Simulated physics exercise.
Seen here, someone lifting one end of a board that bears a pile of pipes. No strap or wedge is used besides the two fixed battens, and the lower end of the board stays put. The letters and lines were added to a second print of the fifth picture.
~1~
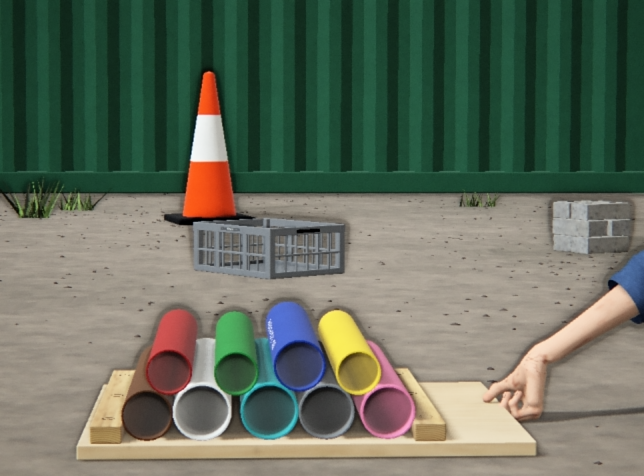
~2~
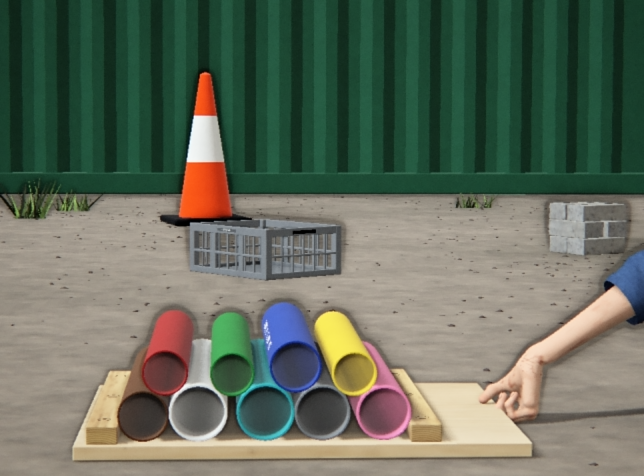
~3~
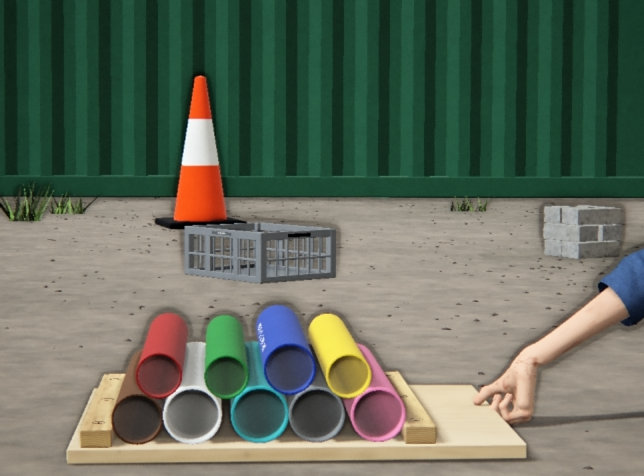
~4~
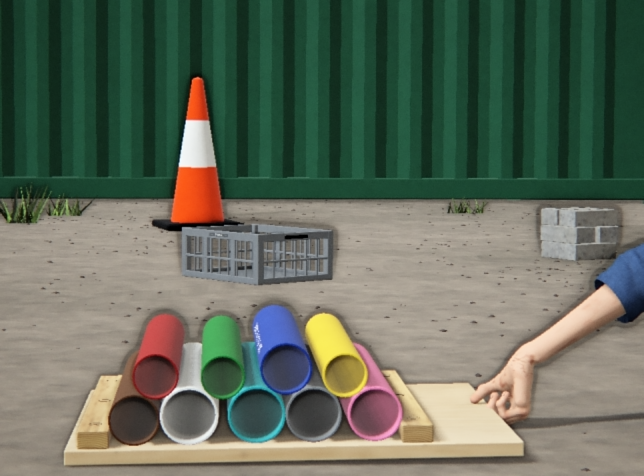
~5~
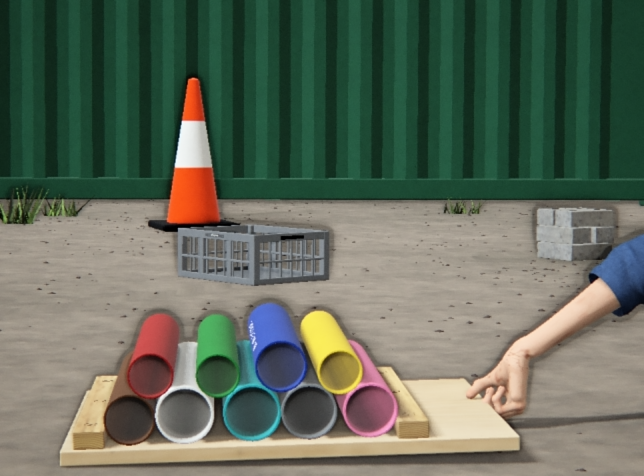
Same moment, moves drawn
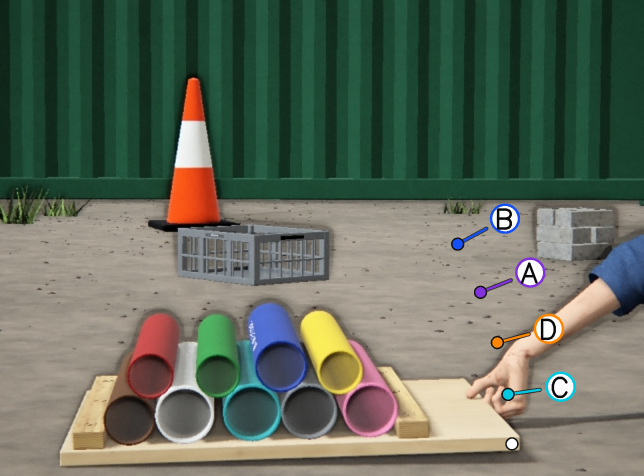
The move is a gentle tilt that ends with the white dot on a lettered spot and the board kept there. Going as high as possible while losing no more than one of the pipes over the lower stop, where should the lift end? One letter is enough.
Up to B.
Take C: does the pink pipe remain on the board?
Yes, with C.
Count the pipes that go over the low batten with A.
With A, none.
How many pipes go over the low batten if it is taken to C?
The count is none.
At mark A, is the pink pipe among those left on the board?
Yes, with A.
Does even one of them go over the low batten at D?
No, at D.
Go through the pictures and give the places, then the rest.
The first picture shows pink pipe (388, 412); red pipe (169, 372); green pipe (236, 374).
The second picture shows green pipe (232, 374); yellow pipe (354, 373).
The third picture shows board (291, 413); pink pipe (378, 415); white pipe (192, 415).
The fourth picture shows board (288, 412); brown pipe (134, 420); white pipe (190, 416).
The fifth picture shows board (284, 410); brown pipe (130, 420); white pipe (185, 415).
On the copy, A at (481, 292); B at (458, 244); C at (508, 394); D at (498, 343); the white dot at (512, 444).
On B. First, board at 17°.
Then, board at 28°.
Finally, board at 28°, one over the low batten (red).
By contrast, A none over the low batten; C none over the low batten; D none over the low batten.
